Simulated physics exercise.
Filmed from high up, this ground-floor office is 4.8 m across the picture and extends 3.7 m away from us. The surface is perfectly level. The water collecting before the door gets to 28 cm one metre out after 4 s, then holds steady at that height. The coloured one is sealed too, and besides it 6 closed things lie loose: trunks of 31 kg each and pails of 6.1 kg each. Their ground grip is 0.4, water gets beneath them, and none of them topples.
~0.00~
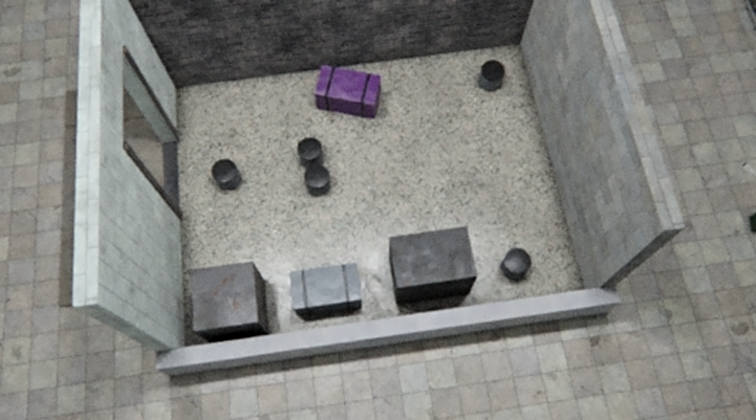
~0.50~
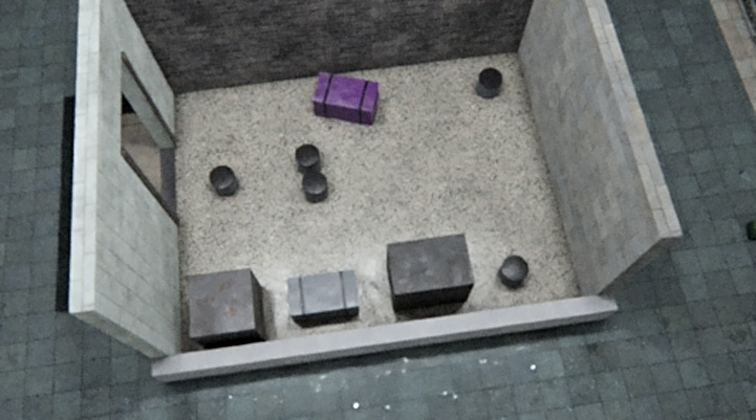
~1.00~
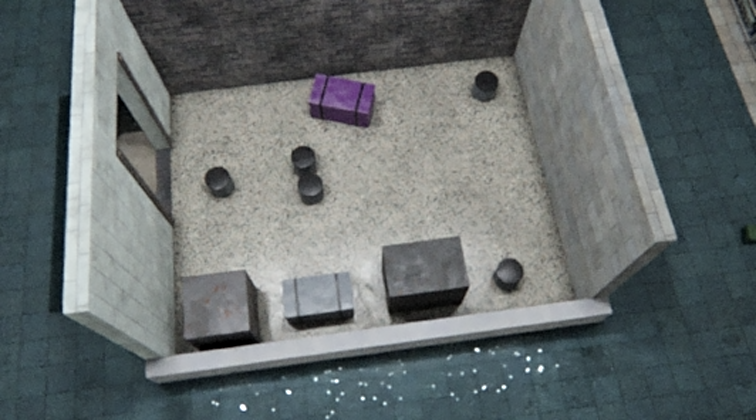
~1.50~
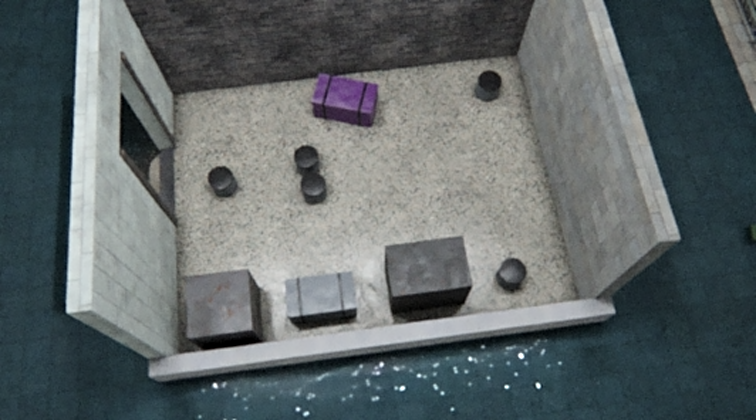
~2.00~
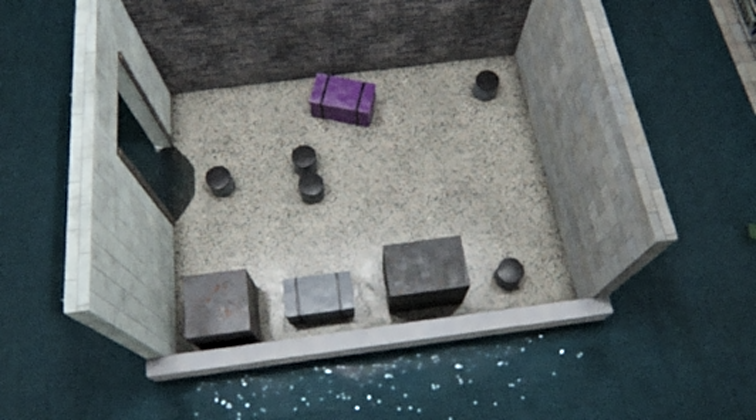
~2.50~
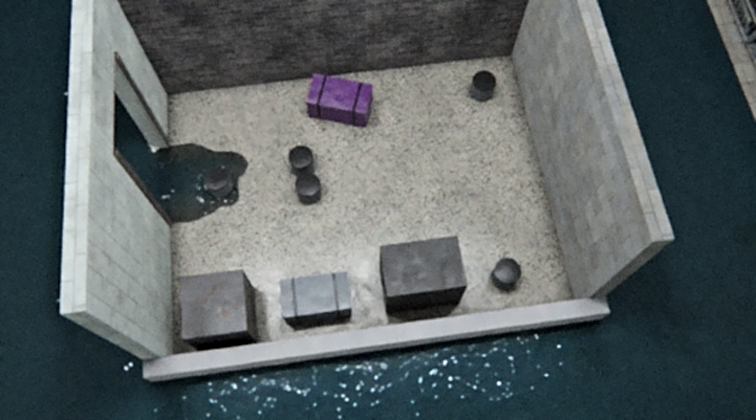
In a roofless room seen from above, dark water rose over the paving outside, then came through the opening on the left and spread across part of the floor, while the purple trunk stayed still.
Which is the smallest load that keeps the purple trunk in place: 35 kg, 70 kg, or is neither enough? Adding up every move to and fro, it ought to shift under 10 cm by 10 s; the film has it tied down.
Only the upper figure is adequate.
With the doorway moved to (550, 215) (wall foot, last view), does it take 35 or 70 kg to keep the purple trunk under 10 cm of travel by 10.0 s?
If so, then only the second option works.
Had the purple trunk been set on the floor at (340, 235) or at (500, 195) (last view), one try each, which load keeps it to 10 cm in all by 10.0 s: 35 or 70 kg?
Note, in order: Heavier only OK; heavier only OK.
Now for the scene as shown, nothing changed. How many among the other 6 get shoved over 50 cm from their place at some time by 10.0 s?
Total: 4.
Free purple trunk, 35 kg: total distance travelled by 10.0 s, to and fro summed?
Total path: Approx. 200 cm.
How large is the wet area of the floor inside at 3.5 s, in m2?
I'd estimate close to 4.5 m2.
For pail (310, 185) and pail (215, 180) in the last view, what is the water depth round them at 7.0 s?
Close to 7 and 9 centimetres.
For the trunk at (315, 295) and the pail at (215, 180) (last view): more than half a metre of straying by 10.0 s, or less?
In turn: Below, beyond.
After 3.5 s the purple trunk would be 0 cm from its start with 35 kg and 0 cm from its start with 70 kg; 1 cm of water round it then.
After 4.5 s the purple trunk would be 2 cm from its start with 35 kg and 0 cm from its start with 70 kg; 6 cm of water round it then.
After 7.0 s the purple trunk would be 103 cm from its start with 35 kg and 0 cm from its start with 70 kg; 8 cm of water round it then.
After 10.0 s the purple trunk would be 171 cm from its start with 35 kg and 0 cm from its start with 70 kg; 11 cm of water round it then.
